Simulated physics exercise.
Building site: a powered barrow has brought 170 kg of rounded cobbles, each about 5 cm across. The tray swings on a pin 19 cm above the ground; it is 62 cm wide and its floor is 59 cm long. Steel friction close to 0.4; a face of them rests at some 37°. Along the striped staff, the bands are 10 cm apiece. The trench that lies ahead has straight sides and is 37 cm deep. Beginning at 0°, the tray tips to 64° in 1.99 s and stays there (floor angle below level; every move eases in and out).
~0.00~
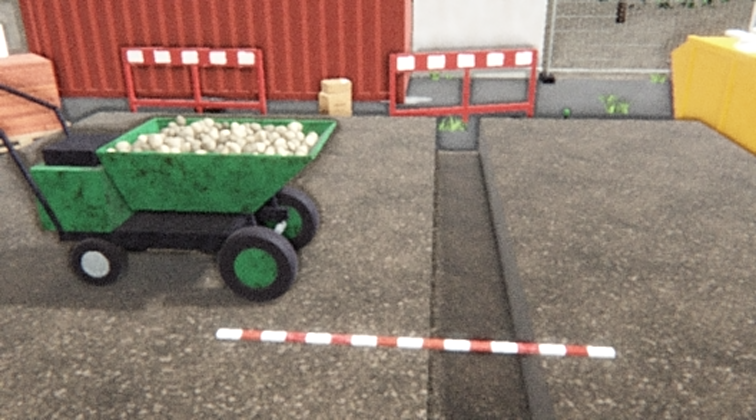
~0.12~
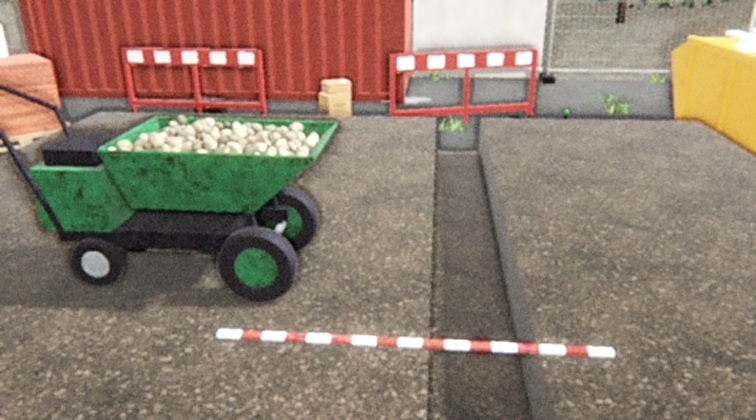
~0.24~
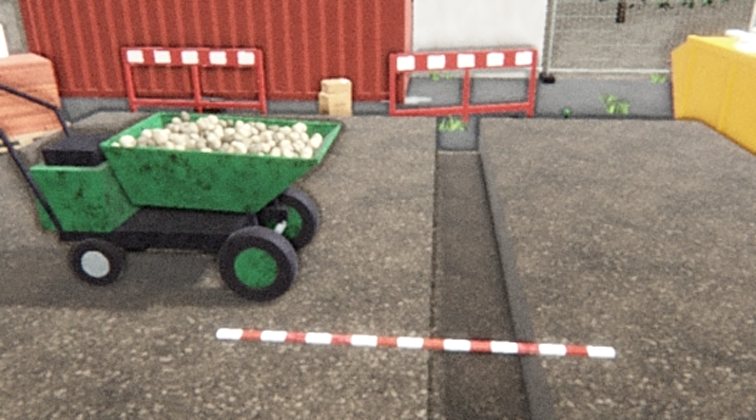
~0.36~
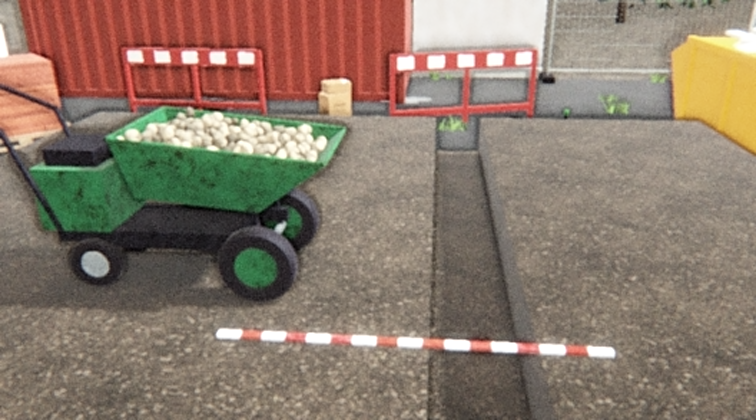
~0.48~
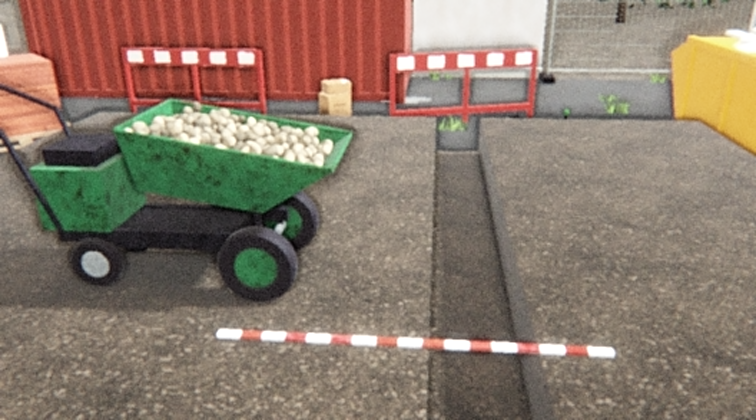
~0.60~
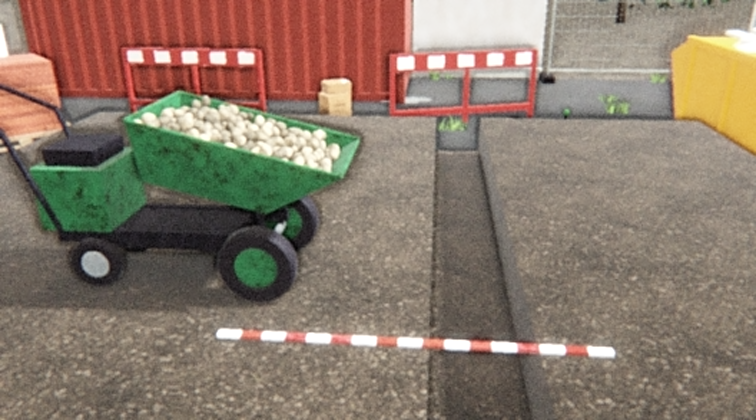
In the video, a green powered barrow loaded with rounded pale stones stands still on rough ground left of a narrow trench, and its tray slowly tilts forward, the rear rising as the front lip dips slightly toward the right.
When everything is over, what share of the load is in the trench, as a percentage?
Close to 76 in a hundred.
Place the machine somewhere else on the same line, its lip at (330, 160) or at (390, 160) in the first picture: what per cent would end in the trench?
It'd be around 100 per cent and after that around 95 per cent.
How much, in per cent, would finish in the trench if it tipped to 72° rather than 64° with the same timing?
Share in trench: Approx. 65%.
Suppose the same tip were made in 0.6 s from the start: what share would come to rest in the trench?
It would be near 85 percent.
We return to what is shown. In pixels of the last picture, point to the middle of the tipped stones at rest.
(462, 328).
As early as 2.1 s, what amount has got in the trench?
By that moment, roughly 40 per cent of the load.
After 1.5 s the floor is at 54°; 99 % in the tray, 1 % short of the trench; the foremost stones are at (406, 236).
After 2.1 s the floor is at 64°; 44 % in the tray, 18 % short of the trench, 38 % in the trench; the foremost stones are at (515, 351).
After 2.4 s the floor is at 64°; 19 % in the tray, 21 % short of the trench, 60 % in the trench; the foremost stones are at (512, 328).
After 4.4 s the floor is at 64°; 1 % in the tray, 23 % short of the trench, 76 % in the trench; the foremost stones are at (514, 333).
